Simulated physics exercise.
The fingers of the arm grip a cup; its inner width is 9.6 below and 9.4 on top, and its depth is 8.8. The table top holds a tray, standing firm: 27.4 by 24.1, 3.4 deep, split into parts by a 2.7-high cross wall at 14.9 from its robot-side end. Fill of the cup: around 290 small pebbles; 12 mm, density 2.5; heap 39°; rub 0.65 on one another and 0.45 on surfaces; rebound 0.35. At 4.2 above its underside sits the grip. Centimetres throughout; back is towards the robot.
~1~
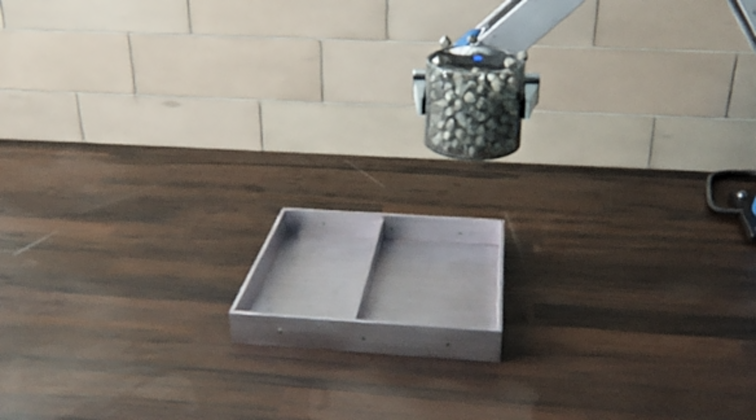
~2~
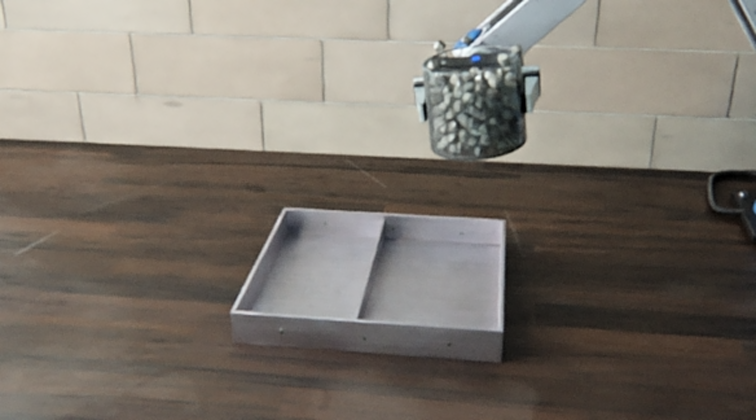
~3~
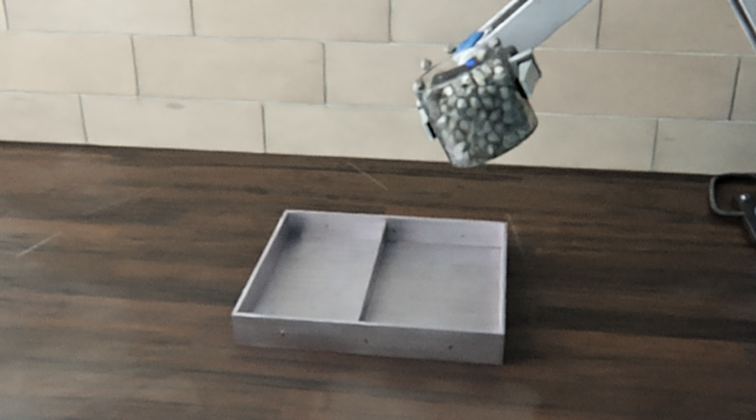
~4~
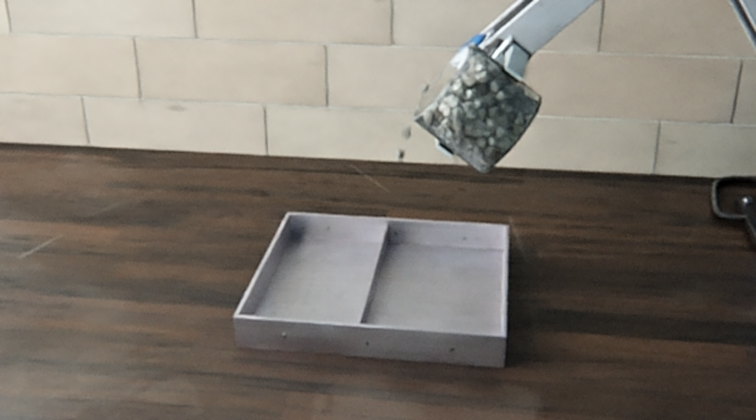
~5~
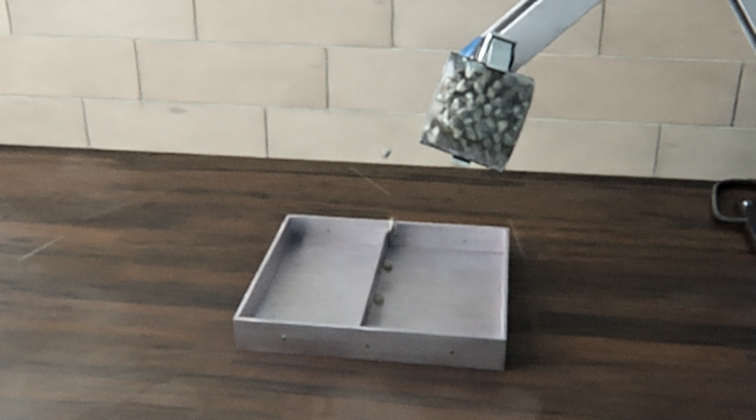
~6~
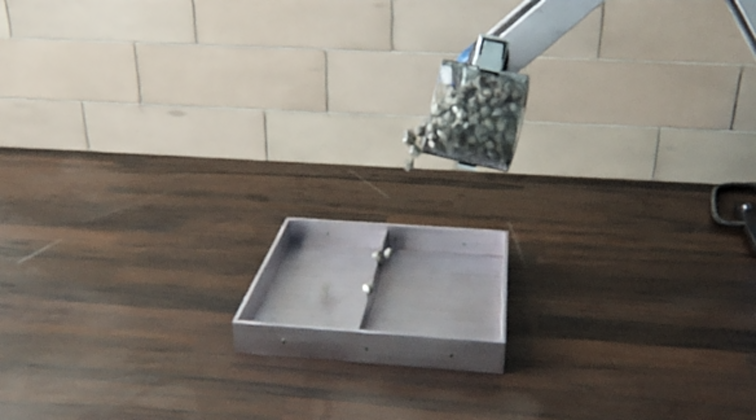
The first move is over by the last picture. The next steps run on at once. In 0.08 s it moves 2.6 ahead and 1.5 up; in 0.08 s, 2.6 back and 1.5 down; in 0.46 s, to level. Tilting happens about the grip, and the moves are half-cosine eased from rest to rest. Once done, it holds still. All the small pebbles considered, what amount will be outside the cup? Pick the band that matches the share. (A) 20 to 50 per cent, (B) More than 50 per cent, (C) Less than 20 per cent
(B) More than 50 per cent.
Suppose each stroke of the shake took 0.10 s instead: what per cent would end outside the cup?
Around 40 percent.
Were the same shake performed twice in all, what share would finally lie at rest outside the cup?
Roughly 70 percent.
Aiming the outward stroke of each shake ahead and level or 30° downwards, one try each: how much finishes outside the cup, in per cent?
Near 40 and 25 percent respectively.
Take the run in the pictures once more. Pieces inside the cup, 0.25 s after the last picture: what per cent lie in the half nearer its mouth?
Close to 70 in a hundred.
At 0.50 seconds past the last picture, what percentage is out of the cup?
Roughly 60 percent.
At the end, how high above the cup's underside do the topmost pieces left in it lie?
Roughly 6.5 centimetres.
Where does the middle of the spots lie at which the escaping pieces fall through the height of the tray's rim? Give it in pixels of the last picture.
Near (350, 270).
Then, 0.25 s on, tilted 73° forward, highest piece 25 above the table; 141 in the cup, 12 in the far-side part, 5 in the robot-side part, 133 in flight or on a rim.
Then, 0.50 s on, tilted 14° forward, highest piece 27 above the table; 137 in the far-side part, 123 in the cup, 28 in the robot-side part, 3 in flight or on a rim.
Then, 0.82 s on, level, highest piece 26 above the table; 141 in the far-side part, 123 in the cup, 27 in the robot-side part.
Then, 1.87 s on, level, highest piece 26 above the table; 141 in the far-side part, 123 in the cup, 27 in the robot-side part.
In the end, 141 in the far-side part, 123 in the cup, 27 in the robot-side part. That is 58 % outside the cup.
